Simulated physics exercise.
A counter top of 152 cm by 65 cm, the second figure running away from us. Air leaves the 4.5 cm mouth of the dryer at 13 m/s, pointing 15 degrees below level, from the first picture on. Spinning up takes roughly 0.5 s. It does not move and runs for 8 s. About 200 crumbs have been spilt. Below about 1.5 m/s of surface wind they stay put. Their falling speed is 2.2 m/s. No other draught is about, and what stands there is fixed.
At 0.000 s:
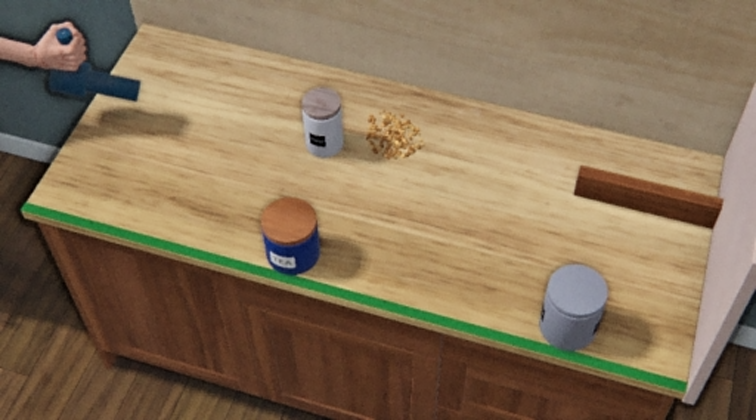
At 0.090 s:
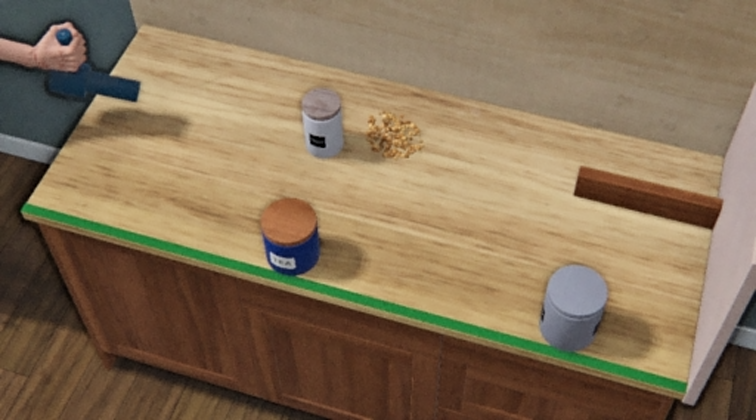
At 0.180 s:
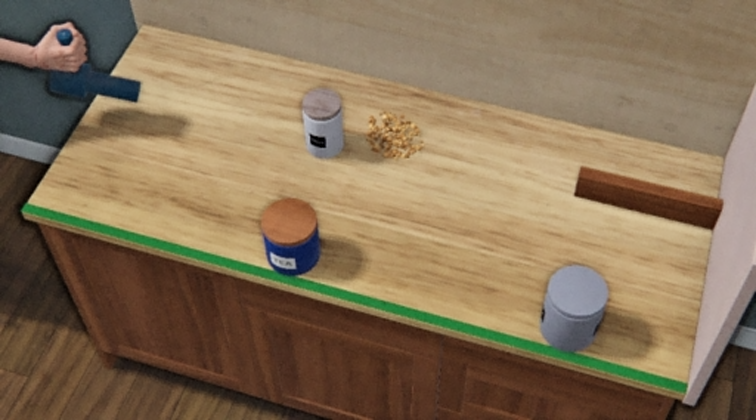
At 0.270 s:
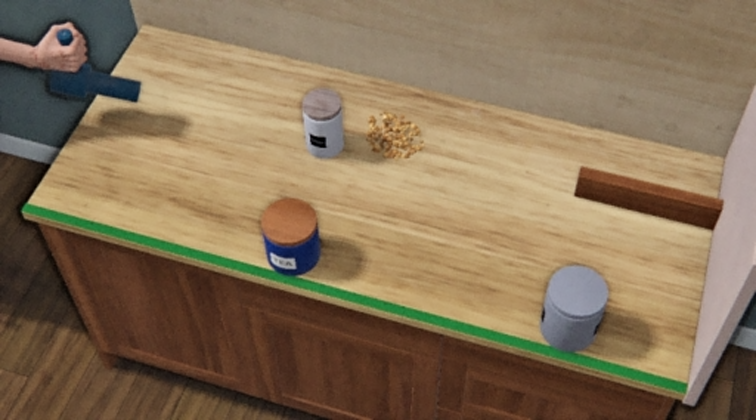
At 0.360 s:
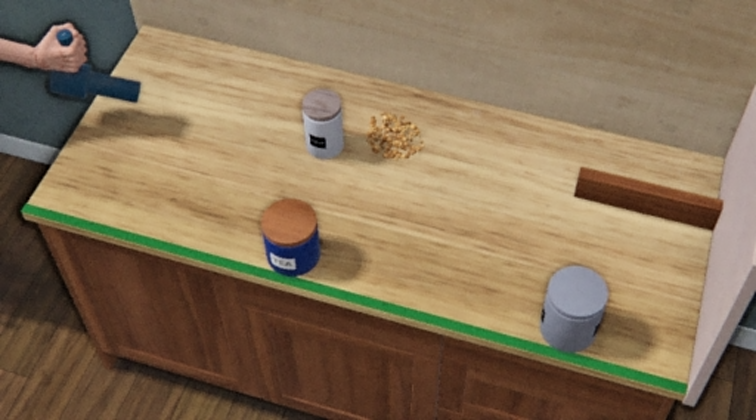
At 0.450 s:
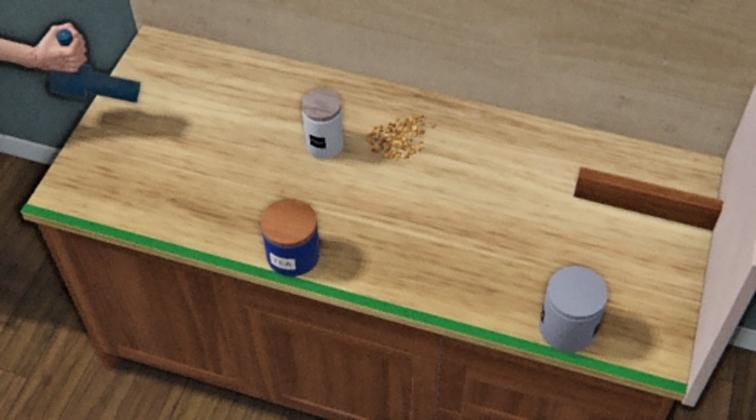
A hand holding a dark dryer over a wooden counter with three jars, a pile of crumbs lying still, then spreading slightly rightward.
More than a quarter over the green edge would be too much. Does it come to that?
As for a quarter going over the green edge: No.
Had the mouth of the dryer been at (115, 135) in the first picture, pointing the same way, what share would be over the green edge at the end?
Then about 0 %.
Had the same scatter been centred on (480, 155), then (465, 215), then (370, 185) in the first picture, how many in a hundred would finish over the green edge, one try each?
In turn about 0 %, 0 %, 5 %.
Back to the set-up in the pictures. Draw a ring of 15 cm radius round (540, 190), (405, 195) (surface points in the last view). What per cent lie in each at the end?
In turn about 30 %, 40 %.
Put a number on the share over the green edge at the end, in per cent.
About 0 %.
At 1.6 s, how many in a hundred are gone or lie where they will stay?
Near 20 %.
After 1.6 s, 0 % are over the green edge; the middle of those still in play is near (542, 183); 21 % have settled or left.
After 2.6 s, 0 % are over the green edge; the middle of those still in play is near (543, 180); 28 % have settled or left.
After 4.4 s, 0 % are over the green edge; the middle of those still in play is near (536, 181); 32 % have settled or left.
After 8.0 s, at the end, 0 % are over the green edge; the middle of those still in play is near (532, 178).
